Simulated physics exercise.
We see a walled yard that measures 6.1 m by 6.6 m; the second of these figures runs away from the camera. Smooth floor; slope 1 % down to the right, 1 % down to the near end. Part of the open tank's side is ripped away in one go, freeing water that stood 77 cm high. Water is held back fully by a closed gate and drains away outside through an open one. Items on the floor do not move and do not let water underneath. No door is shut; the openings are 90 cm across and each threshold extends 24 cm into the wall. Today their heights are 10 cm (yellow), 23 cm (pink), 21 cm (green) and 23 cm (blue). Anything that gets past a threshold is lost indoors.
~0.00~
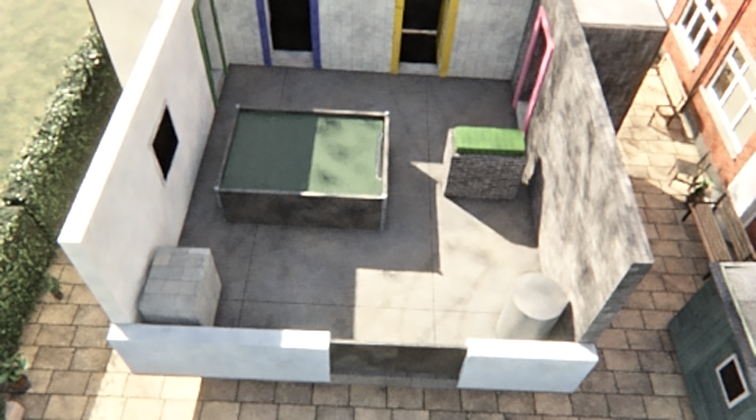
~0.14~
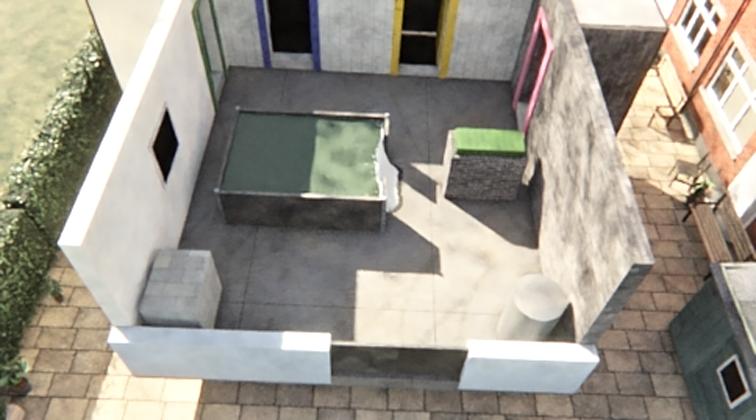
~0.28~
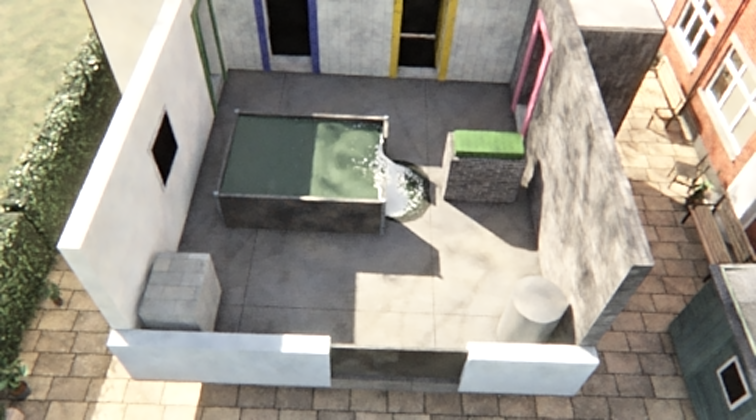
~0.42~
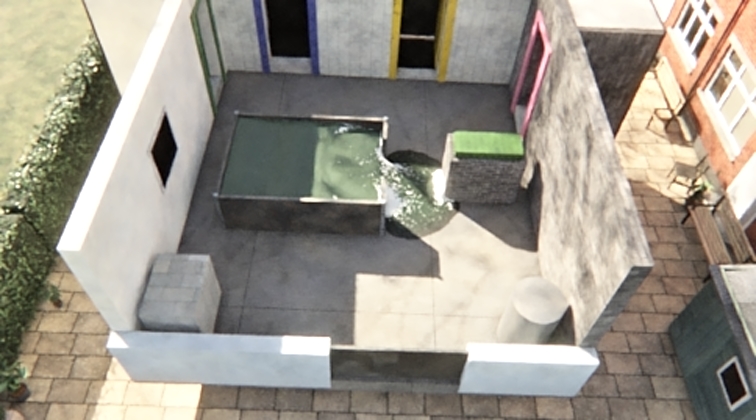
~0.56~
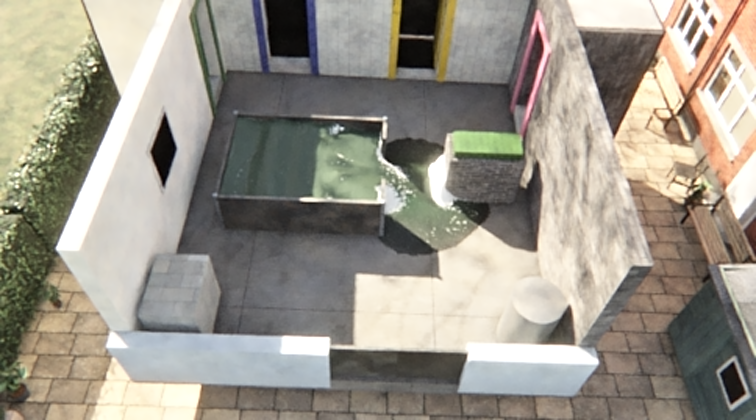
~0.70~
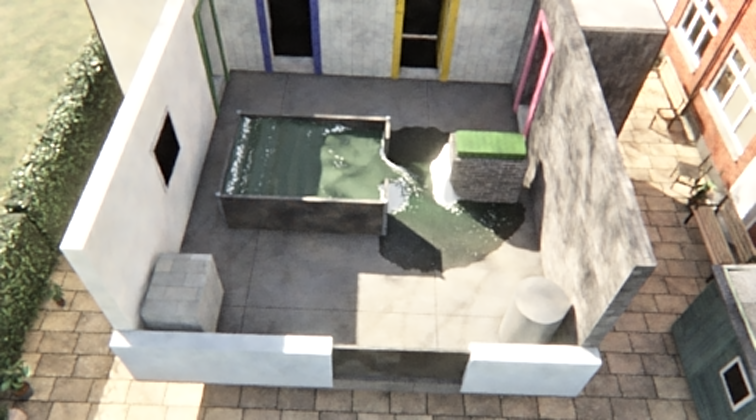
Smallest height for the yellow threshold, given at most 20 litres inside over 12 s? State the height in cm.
About 14 cm.
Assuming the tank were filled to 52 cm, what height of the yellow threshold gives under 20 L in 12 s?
Then roughly 8.5 cm.
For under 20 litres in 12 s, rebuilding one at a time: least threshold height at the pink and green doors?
About 17 cm at pink and 9.0 cm at green.
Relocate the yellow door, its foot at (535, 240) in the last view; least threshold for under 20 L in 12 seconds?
About 22 cm.
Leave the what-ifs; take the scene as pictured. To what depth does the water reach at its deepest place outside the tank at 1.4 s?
Max depth: About 56 cm.
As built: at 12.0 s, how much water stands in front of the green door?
The depth there is around 11.0 cm.
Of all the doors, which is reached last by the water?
The green door.
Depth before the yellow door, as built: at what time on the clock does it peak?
Roughly at 2.4 s.
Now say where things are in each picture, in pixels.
The first frame shows still water, 77 cm deep, in the open tank at (307, 153); the yellow door at (423, 35) is dry.
In the second frame, water pours out at (383, 178) and has run 0.3 m, to (398, 205); about 8 cm deep outside, 77 cm at the back.
In the third frame, the gap is at (382, 181), the front 0.8 m out at (424, 206); the back of the open tank holds 77 cm.
In the fourth frame, the gap is at (382, 182), the front 1.3 m out at (454, 208); the back of the open tank holds 77 cm.
In the fifth frame, the gap is at (381, 182), the front 1.9 m out at (483, 212); the back of the open tank holds 76 cm.
In the sixth frame, water pours out at (384, 181) and has run 2.5 m, to (519, 213); about 4 cm deep outside, 70 cm at the back; 1.7 m in a straight line remain to the yellow door at (423, 40).
After 1.4 s water covers 30 % of the floor, deepest (56 cm) near (436, 191); it has not reached the yellow door.
After 3.0 s water covers 45 % of the floor, deepest (38 cm) near (436, 191); 17 cm at the yellow door, 24 litres in over its 10 cm threshold.
After 12.0 s water covers 100 % of the floor, deepest (18 cm) near (286, 362); 9 cm at the yellow door, 87 litres in over its 10 cm threshold.
At the yellow door as built, the water arrived by 1.8 s and peaked near 19 cm at 2.4 s.
Run again over the same 12 s with other heights there, 35 litres in over 12.5 cm, 3 litres over 17 cm. The limit of 20 litres is kept from about 14 cm up.
